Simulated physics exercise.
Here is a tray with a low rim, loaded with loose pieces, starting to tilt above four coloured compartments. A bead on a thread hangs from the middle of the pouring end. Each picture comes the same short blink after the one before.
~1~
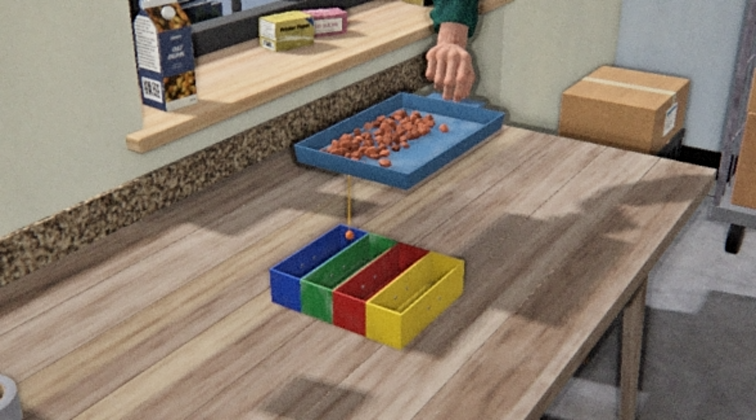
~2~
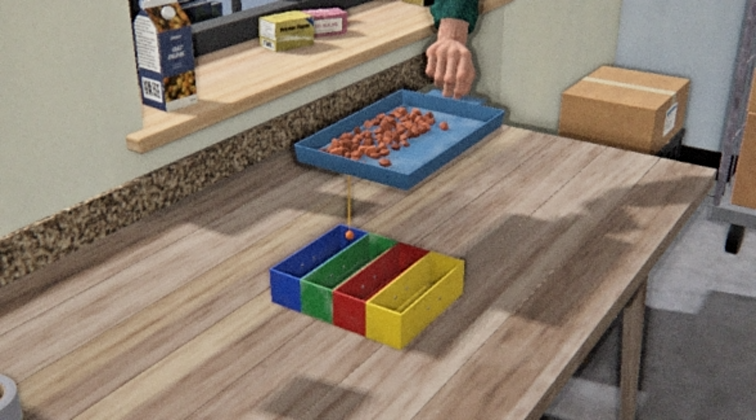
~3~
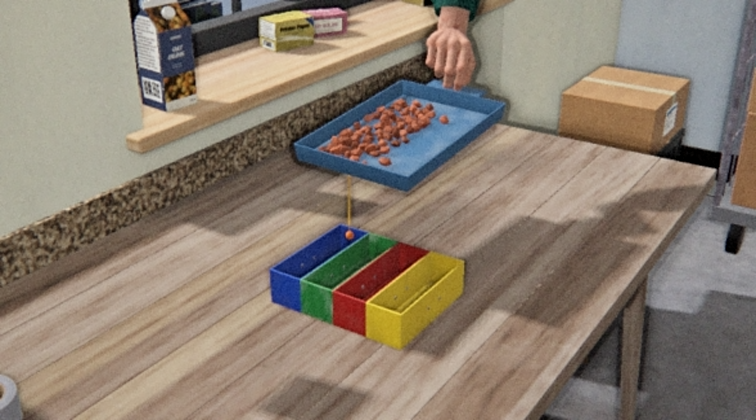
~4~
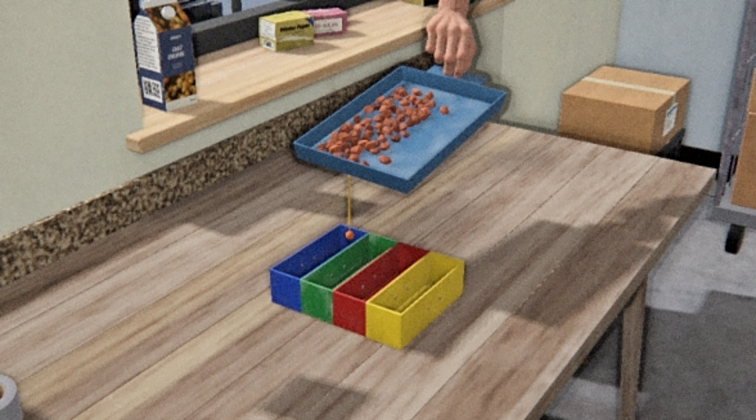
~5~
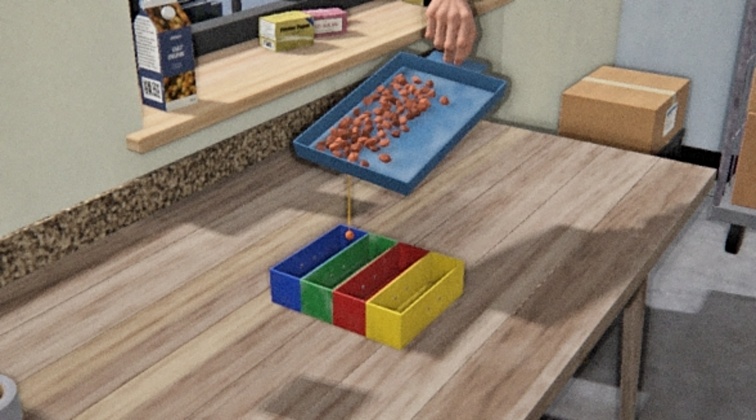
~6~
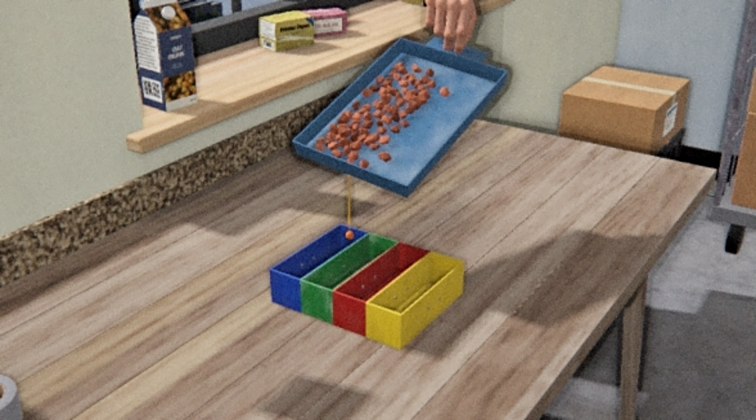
On a wooden table beside a window ledge, a blue tray of reddish-brown pieces sits above blue, green, red and yellow compartments, then a hand raises its far end, tilting it gradually toward its lower right corner while the pieces stay bunched.
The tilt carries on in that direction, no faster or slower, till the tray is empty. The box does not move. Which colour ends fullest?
Fullest: The red cell.
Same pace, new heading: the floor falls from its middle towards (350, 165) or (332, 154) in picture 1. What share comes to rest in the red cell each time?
First some 0, then 0 per cent.
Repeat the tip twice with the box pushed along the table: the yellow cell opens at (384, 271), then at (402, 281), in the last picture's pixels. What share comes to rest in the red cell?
In turn 30 and 50 in a hundred.
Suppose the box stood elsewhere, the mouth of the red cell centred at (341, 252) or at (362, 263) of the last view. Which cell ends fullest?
The first try: The yellow cell. The second: That yellow cell.
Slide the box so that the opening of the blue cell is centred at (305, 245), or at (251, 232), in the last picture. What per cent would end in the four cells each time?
Roughly 100 per cent, and 20 per cent.
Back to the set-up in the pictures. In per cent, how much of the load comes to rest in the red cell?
Near 60 %.
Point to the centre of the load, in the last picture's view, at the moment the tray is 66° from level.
Around (381, 167).
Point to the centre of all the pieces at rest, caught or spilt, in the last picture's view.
Close to (377, 300).
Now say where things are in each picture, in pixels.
Corners of the pouring end at (298, 145) and (407, 173), level; middle of the load at (380, 139), bits of crushed brick; bead on its thread at (350, 235); blue cell at (286, 288); green cell at (317, 299); red cell at (350, 310); yellow cell at (384, 323), in the first frame.
Corners of the pouring end at (298, 145) and (407, 173), level; middle of the load at (380, 138), in the second frame.
Corners of the pouring end at (297, 144) and (407, 175), tipped barely, lowest at the right corner; middle of the load at (380, 133), in the third frame.
Corners of the pouring end at (297, 142) and (407, 178), tipped a little, lowest at the right corner; middle of the load at (380, 127), in the fourth frame.
Corners of the pouring end at (296, 141) and (407, 181), tipped a little, lowest at the right corner; middle of the load at (380, 120), in the fifth frame.
Corners of the pouring end at (296, 140) and (407, 184), tipped clearly, lowest at the right corner; middle of the load at (379, 114); blue cell at (286, 288); green cell at (317, 299); red cell at (350, 310); yellow cell at (384, 323), in the sixth frame.
Soon after the last picture, tray tipped steeply; nearly all on the tray; a stray few falling or outside the box.
A little later, tray tipped past a quarter turn; about a third on the tray; about a quarter in the red cell; about a quarter in the yellow cell; a small part in the green cell; a small part falling or outside the box.
Later still, tray tipped past a quarter turn; about half in the red cell; about a quarter in the green cell; about a quarter in the yellow cell; a stray few in the blue cell.
At rest, tray tipped past a quarter turn; about half in the red cell; about a quarter in the green cell; about a quarter in the yellow cell; a stray few in the blue cell.
